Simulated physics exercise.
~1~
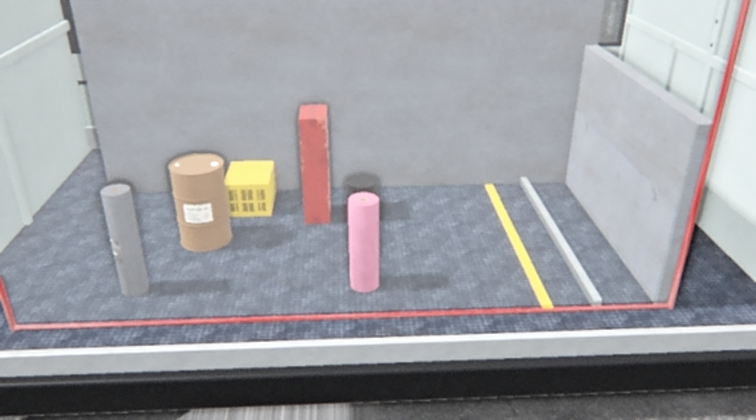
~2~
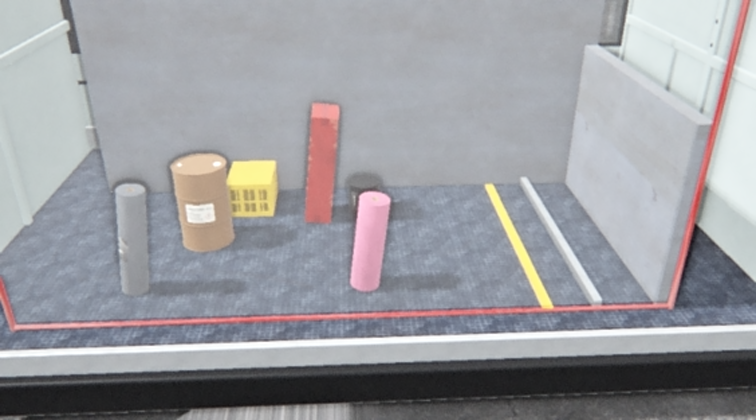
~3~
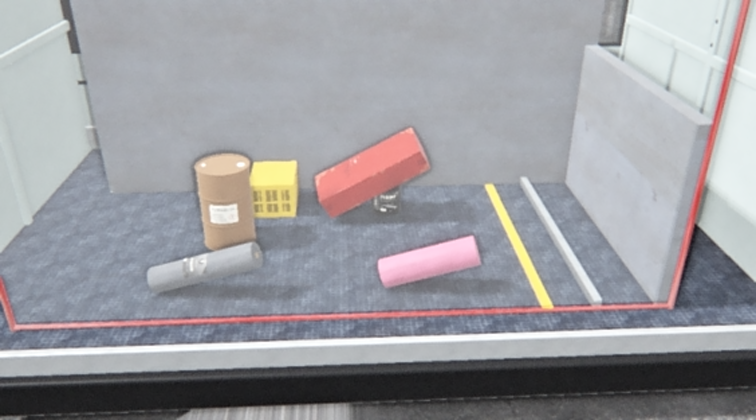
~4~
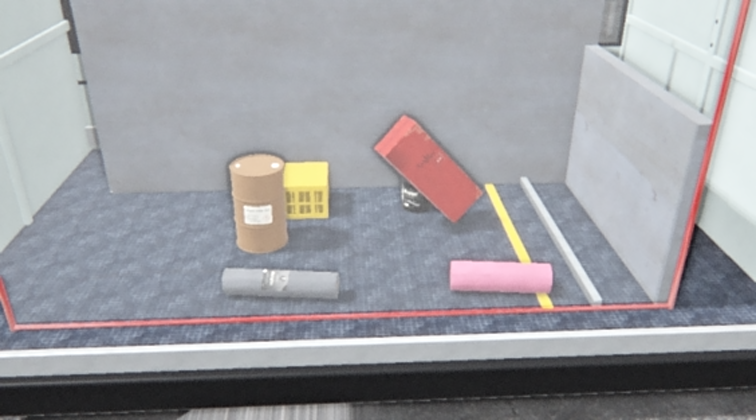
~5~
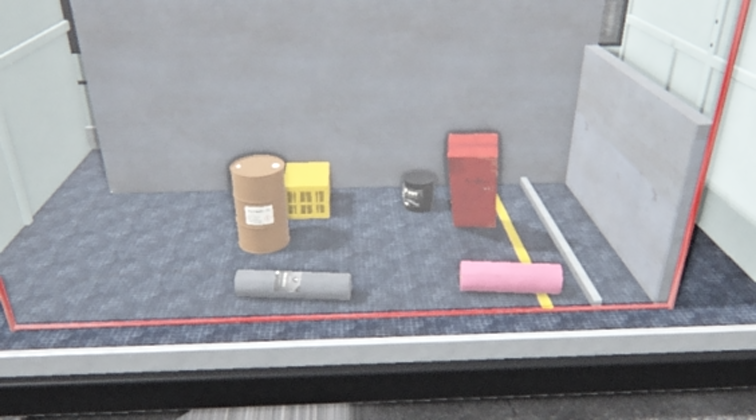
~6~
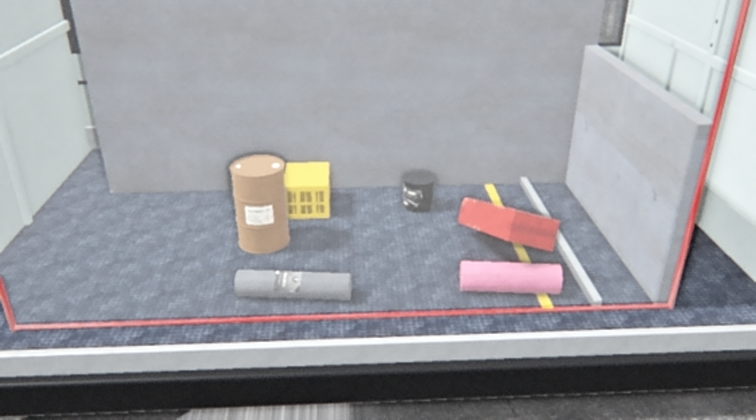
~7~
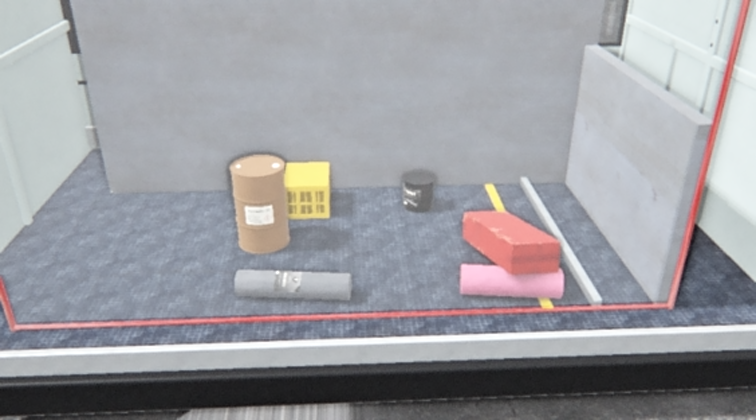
In a tram's loading bay, the rolls topple and slide right as the red tall box tumbles after, ending against the pink roll.
